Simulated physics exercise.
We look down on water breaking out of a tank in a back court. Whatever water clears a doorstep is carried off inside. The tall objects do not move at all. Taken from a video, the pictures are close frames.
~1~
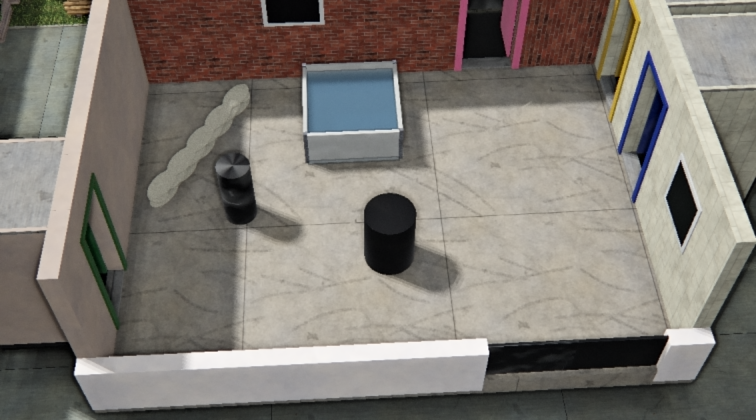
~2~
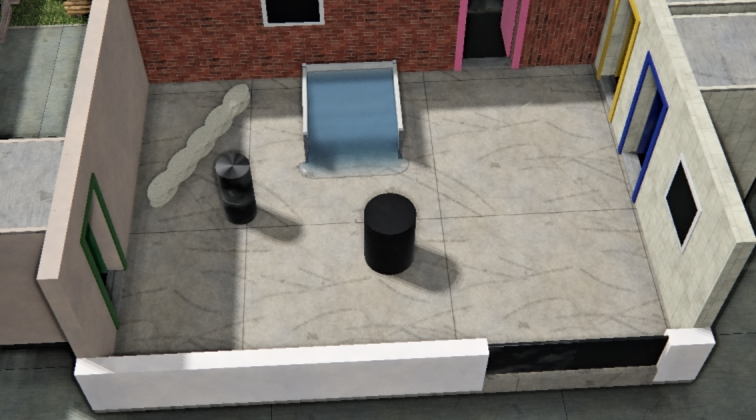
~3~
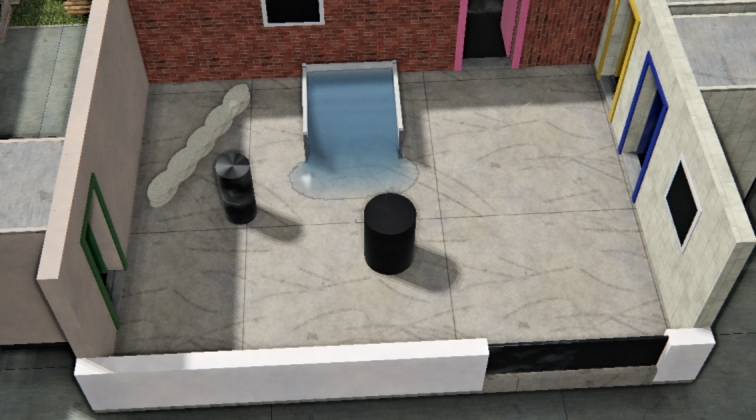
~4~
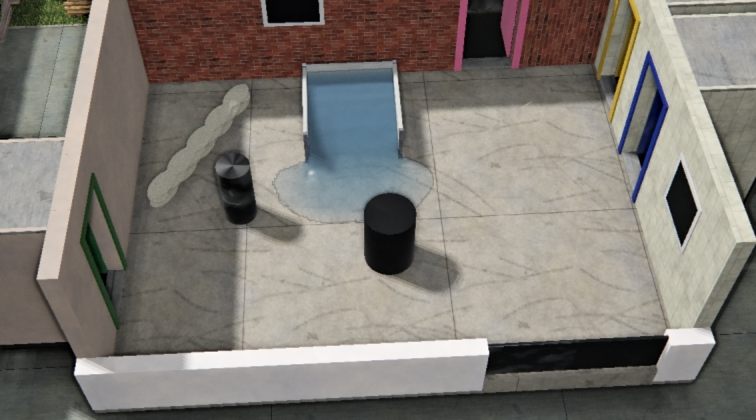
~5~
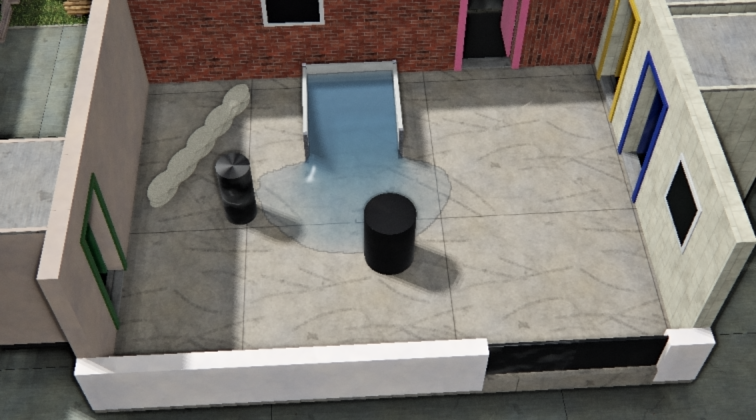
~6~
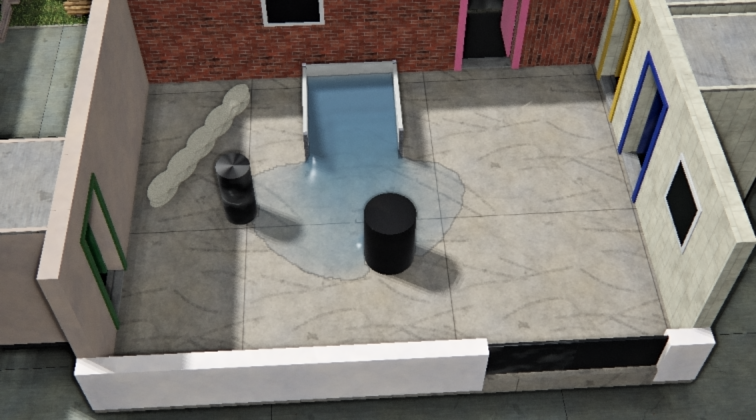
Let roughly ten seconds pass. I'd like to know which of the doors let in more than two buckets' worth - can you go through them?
Sure: The green door lets in more; the pink door does not; the blue door does not; the yellow door does not.
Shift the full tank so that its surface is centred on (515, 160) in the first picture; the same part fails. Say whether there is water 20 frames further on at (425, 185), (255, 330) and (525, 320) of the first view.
Taking the three spots in that order, I'd say spared, then drenched, then drenched.
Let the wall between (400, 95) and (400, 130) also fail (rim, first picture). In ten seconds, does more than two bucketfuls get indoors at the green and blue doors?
Green: Below the mark; blue: Above the mark.
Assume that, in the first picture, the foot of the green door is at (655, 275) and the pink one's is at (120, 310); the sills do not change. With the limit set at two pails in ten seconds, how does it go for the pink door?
Then: The pink one passes that mark.
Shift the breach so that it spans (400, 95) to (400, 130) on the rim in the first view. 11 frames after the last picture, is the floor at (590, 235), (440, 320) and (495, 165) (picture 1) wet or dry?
Taking the points in order: Swamped, unwetted and swamped.
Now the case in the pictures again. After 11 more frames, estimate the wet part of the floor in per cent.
It works out to about 40 in a hundred.
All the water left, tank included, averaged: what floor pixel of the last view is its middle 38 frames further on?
About (346, 263).
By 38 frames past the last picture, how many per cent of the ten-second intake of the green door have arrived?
My figure is 60 in a hundred.
A moment on, water covers 25 % of the floor; the green door not reached, the pink door not reached, the blue door not reached, the yellow door not reached.
Next, water covers 40 % of the floor; the green door not reached, the pink door not reached, the blue door not reached, the yellow door not reached.
Then, water covers 50 % of the floor; the green door wet at the sill, nothing in, the pink door not reached, the blue door not reached, the yellow door not reached.
Later, water covers 65 % of the floor; the green door over two buckets in, the pink door not reached, the blue door wet at the sill, nothing in, the yellow door not reached.
In the end, water covers 90 % of the floor; the green door over two buckets in, the pink door wet at the sill, nothing in, the blue door wet at the sill, nothing in, the yellow door wet at the sill, nothing in.
